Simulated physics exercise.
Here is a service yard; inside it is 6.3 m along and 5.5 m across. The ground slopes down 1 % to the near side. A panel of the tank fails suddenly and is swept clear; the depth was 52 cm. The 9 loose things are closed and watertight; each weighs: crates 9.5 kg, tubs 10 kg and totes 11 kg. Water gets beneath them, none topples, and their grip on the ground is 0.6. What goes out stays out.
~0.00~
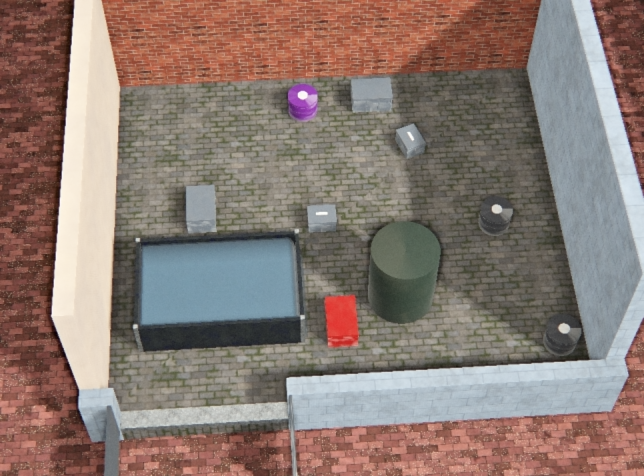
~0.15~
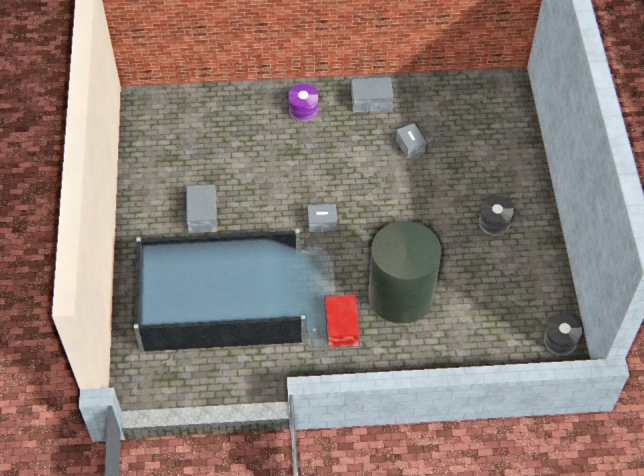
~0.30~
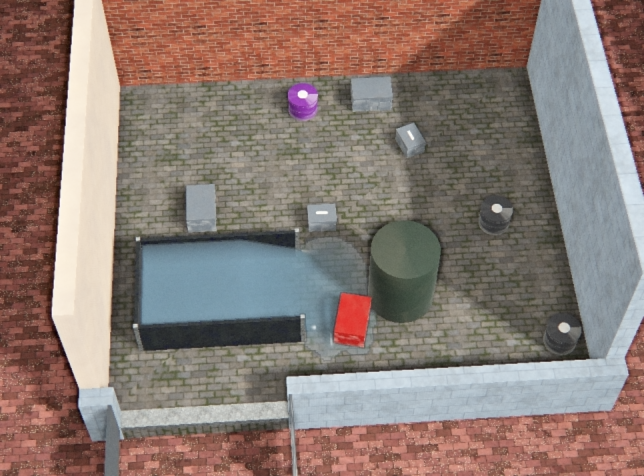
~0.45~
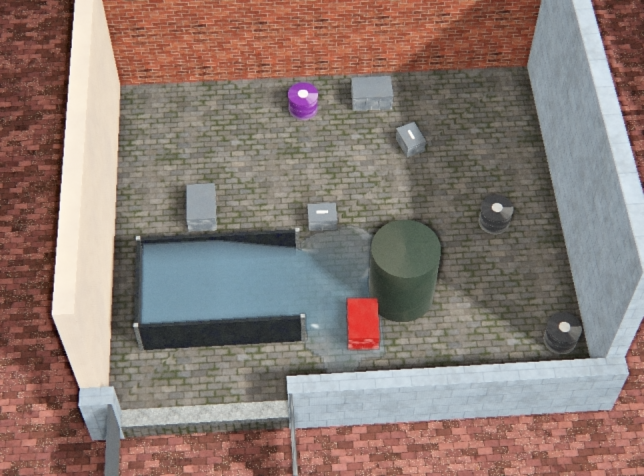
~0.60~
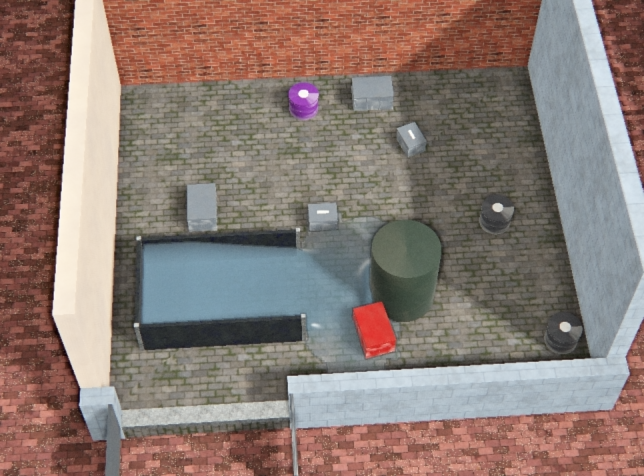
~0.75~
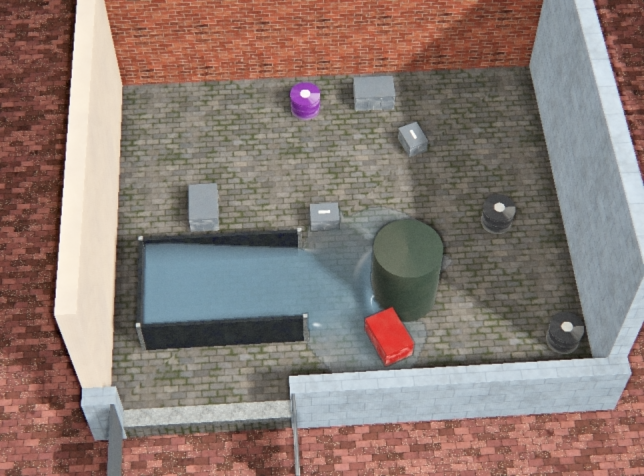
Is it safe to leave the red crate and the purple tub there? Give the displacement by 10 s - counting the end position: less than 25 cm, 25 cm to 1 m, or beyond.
Red crate travels far; purple tub stays put.
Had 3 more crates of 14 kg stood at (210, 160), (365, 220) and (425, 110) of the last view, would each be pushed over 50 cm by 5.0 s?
In turn: Short of it, more, short of it.
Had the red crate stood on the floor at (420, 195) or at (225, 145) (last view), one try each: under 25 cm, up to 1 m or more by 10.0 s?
In turn: It ends far away; it holds its place.
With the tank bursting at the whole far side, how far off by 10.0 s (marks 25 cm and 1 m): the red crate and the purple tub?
In that case the red crate stays put, the purple tub travels far.
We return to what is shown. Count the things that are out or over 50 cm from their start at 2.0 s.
I count 2.
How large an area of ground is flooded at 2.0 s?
Some 15 m2.
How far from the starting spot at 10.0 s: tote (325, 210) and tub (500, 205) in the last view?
In that order: 0 cm, 150 cm.
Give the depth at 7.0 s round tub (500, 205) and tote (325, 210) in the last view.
Roughly 7 and 4 cm.
After 2.0 s the red crate is near (525, 331), 2.4 m from its start, aground; the purple tub is near (305, 94), 0.0 m from its start, aground; 0 of 9 are out; 0 afloat.
After 4.5 s the red crate is near (446, 261), 1.6 m from its start, afloat; the purple tub is near (305, 94), 0.0 m from its start, aground; 0 of 9 are out; 3 afloat.
After 7.0 s the red crate is near (423, 241), 1.6 m from its start, afloat; the purple tub is near (304, 94), 0.0 m from its start, aground; 0 of 9 are out; 5 afloat.
After 10.0 s the red crate is near (400, 240), 1.4 m from its start, afloat; the purple tub is near (302, 95), 0.1 m from its start, aground; 0 of 9 are out; 2 afloat.
